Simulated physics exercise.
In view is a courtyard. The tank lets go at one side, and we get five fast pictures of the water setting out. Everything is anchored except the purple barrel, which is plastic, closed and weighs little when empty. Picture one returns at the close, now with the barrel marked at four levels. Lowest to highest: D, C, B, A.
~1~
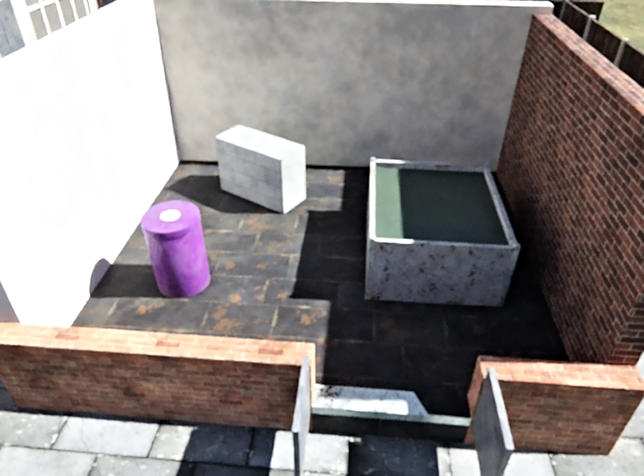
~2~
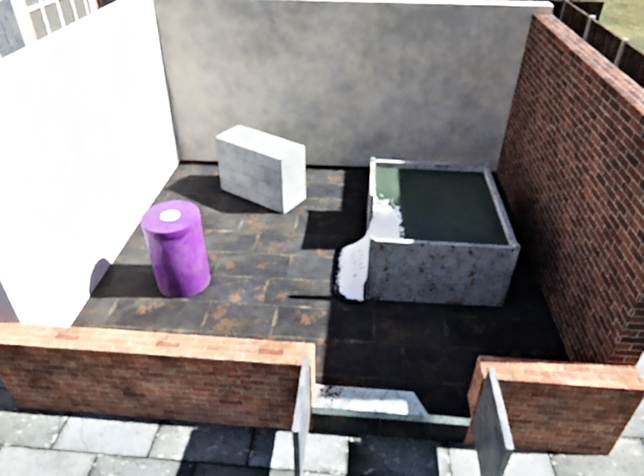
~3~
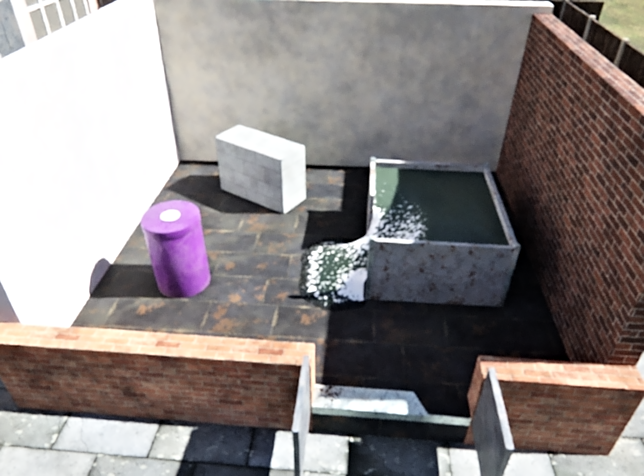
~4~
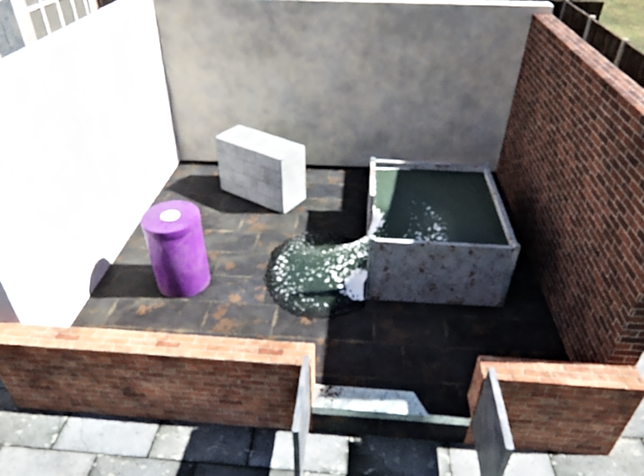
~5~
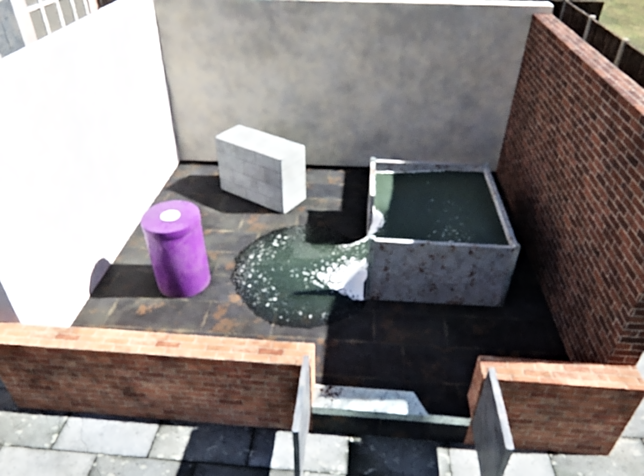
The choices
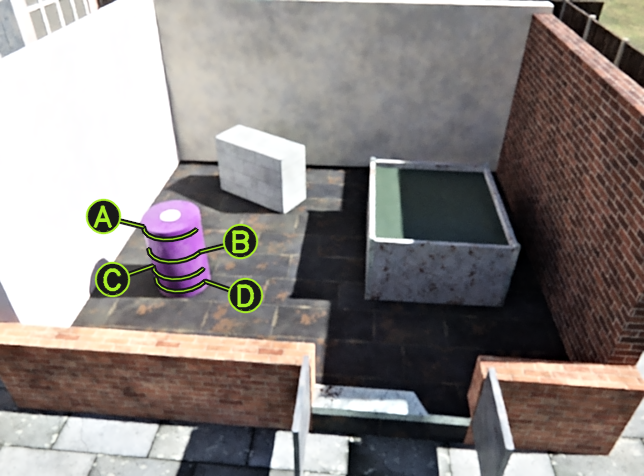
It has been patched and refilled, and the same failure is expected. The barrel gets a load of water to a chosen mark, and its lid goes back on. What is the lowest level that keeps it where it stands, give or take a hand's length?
Line B.
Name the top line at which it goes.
The answer is C.
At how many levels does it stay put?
Two of the four.
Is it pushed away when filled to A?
No.
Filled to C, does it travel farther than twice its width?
No, it does not.
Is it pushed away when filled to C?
Yes, it does.
On the marked copy, A at (163, 239); B at (168, 261); C at (172, 279); D at (174, 291); from the bottom up D, C, B, A.
With A, it does not move.
With B, it does not move.
With C, it is pushed about half its own width away.
With D, it is pushed about twice its own width away.
